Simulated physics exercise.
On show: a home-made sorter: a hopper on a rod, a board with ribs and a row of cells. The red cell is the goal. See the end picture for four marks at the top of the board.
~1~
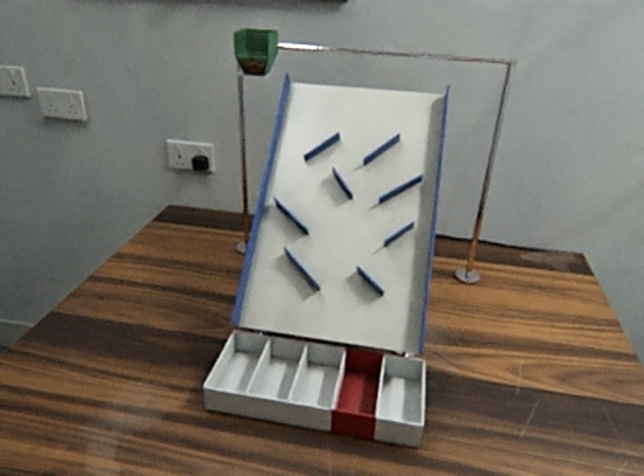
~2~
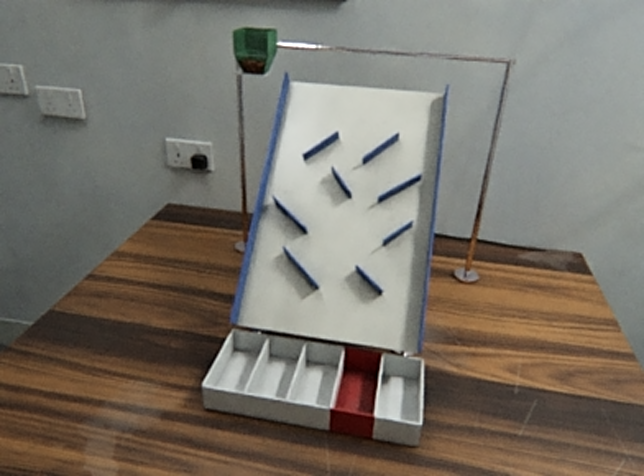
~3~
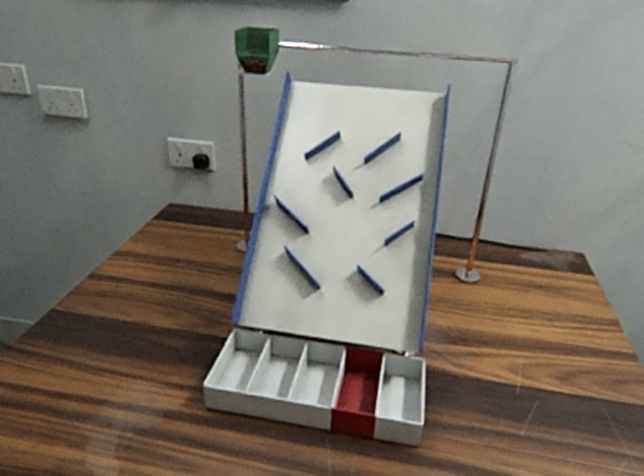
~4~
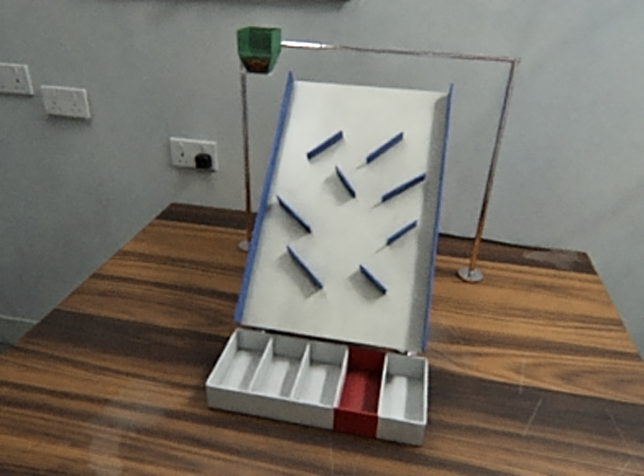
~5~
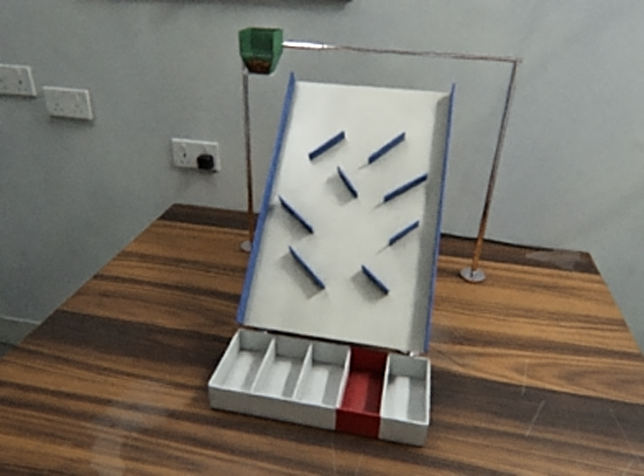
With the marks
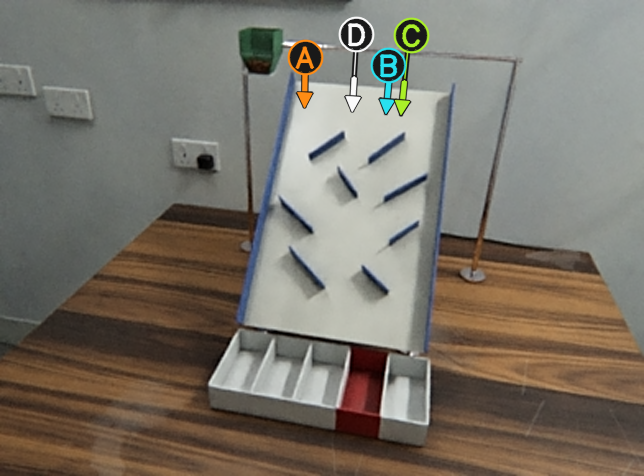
On a wooden table, a green hopper on a metal rod stood above a tilted white board with blue ribs and five cells, the fourth one red; nothing moved apart from the view shifting slightly.
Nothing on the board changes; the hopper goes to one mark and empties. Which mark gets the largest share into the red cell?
I would pick mark A.
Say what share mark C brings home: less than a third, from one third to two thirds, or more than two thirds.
Less than a third.
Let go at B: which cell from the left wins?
It is the fifth one.
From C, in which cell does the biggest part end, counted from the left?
The fifth.
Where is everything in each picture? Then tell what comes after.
In the first frame, hopper near (257, 69), cereal balls, door shut.
In the second frame, ribs (302, 155) to (338, 131), (363, 158) to (399, 133), (332, 167) to (351, 193).
In the third frame, ribs (380, 197) to (423, 174), (274, 196) to (307, 228), (385, 241) to (414, 221).
In the fourth frame, ribs (287, 246) to (321, 285), (360, 265) to (386, 291).
In the fifth frame, red cell near (358, 421), number 4 of 5 from the left.
On the marked copy, mark A meets the board at (304, 102); mark B meets the board at (386, 108); mark C meets the board at (401, 109); mark D meets the board at (352, 105).
If A is chosen, close to a quarter in the red cell, close to two thirds in other cells.
If B is chosen, only a few in the red cell, all but a few in other cells.
If C is chosen, only a few in the red cell, all but a few in other cells.
If D is chosen, none at all in the red cell, the whole lot in other cells.
